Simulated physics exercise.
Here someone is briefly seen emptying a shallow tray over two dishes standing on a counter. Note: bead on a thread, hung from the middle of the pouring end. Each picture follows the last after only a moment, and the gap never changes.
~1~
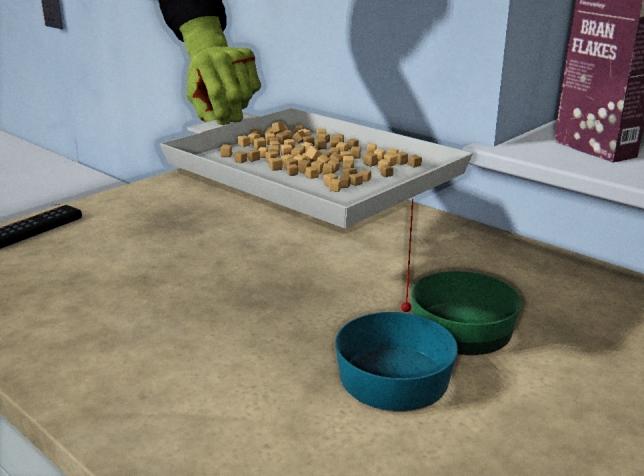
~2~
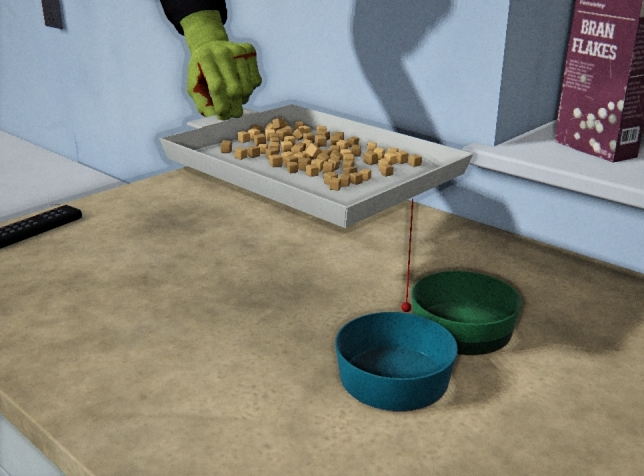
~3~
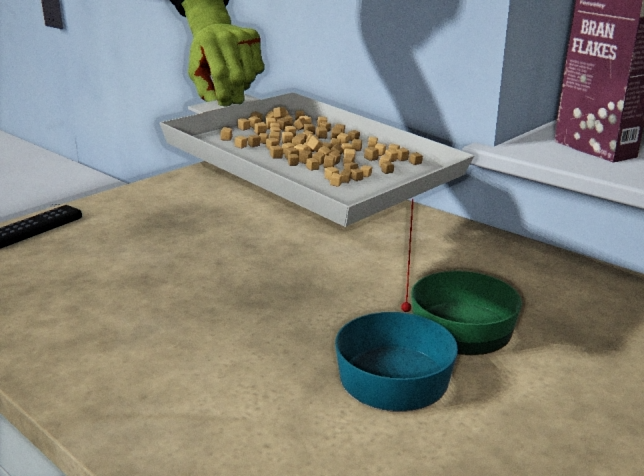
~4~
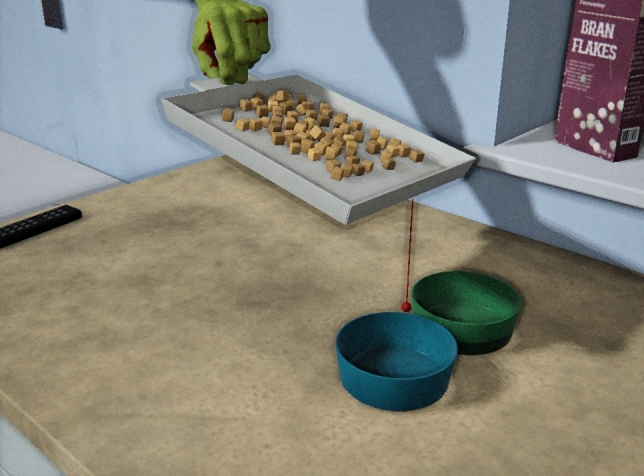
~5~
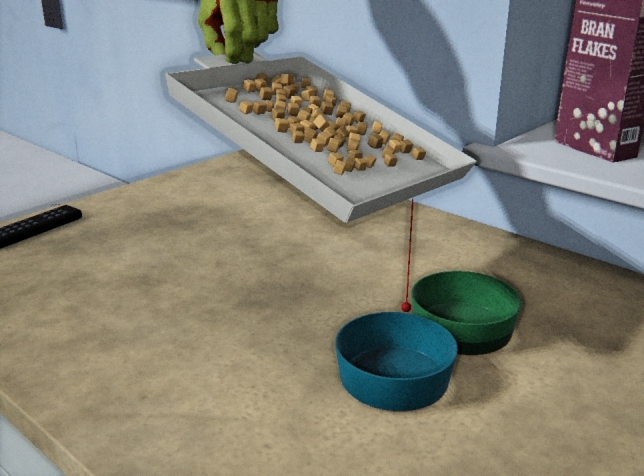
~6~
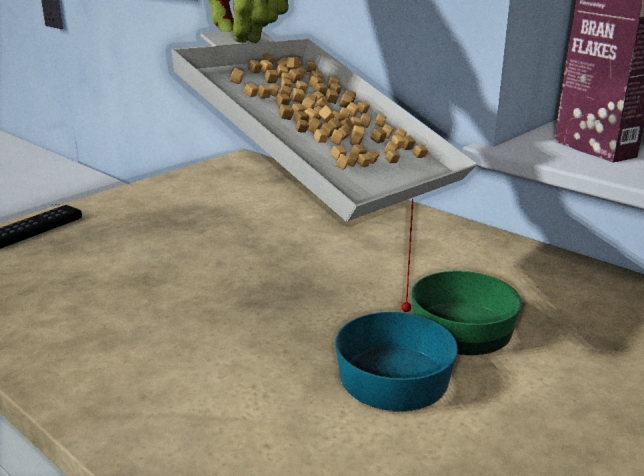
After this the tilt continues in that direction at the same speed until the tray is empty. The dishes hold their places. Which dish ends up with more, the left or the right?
Oh, the winner here is the right dish, by the look of it.
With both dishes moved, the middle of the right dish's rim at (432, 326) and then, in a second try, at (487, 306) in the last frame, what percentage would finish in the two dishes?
Close to 40 in a hundred, followed by close to 90 in a hundred.
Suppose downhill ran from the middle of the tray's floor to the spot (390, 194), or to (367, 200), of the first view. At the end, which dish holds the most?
The first tilt favours the dish to the left, the second the dish to the left.
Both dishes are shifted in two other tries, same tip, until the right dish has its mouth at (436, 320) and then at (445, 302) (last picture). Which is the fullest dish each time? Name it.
Try 1 - the dish at right; try 2 - the dish at right.
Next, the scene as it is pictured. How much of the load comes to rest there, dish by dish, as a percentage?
Left 10 per cent, right 40 per cent.
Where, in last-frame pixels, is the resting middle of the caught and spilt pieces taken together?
The centre ends up roughly at (482, 337).
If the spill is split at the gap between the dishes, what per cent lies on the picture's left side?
10 in a hundred, roughly.
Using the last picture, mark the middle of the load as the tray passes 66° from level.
The load is centred near (433, 151).
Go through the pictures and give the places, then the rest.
In the first picture, corners of the pouring end near (345, 204) and (465, 153), level; middle of the load near (311, 152), small wooden cubes; left dish near (445, 382); right dish near (512, 329); bead on its thread near (406, 307).
In the second picture, corners of the pouring end near (346, 204) and (466, 153), level; middle of the load near (311, 149).
In the third picture, corners of the pouring end near (347, 203) and (467, 155), tipped barely, lowest at the right corner; middle of the load near (312, 141).
In the fourth picture, corners of the pouring end near (350, 202) and (469, 157), tipped a little, lowest at the right corner; middle of the load near (314, 129).
In the fifth picture, corners of the pouring end near (353, 201) and (470, 159), tipped clearly, lowest at the right corner; middle of the load near (317, 117).
In the sixth picture, corners of the pouring end near (355, 201) and (471, 162), tipped clearly, lowest at the right corner; middle of the load near (322, 105); left dish near (445, 382); right dish near (512, 329).
Shortly afterwards, tray tipped steeply; the whole lot on the tray.
Next, tray tipped past a quarter turn; near two thirds on the tray; a little in the left dish; a little in the right dish; a little outside both; a little in the air.
Some moments later, tray tipped past a quarter turn; a little in the left dish; near half in the right dish; near a third outside both; only a few in the air.
In the end, tray tipped past a quarter turn; a little in the left dish; near half in the right dish; near a third outside both; only a few in the air.
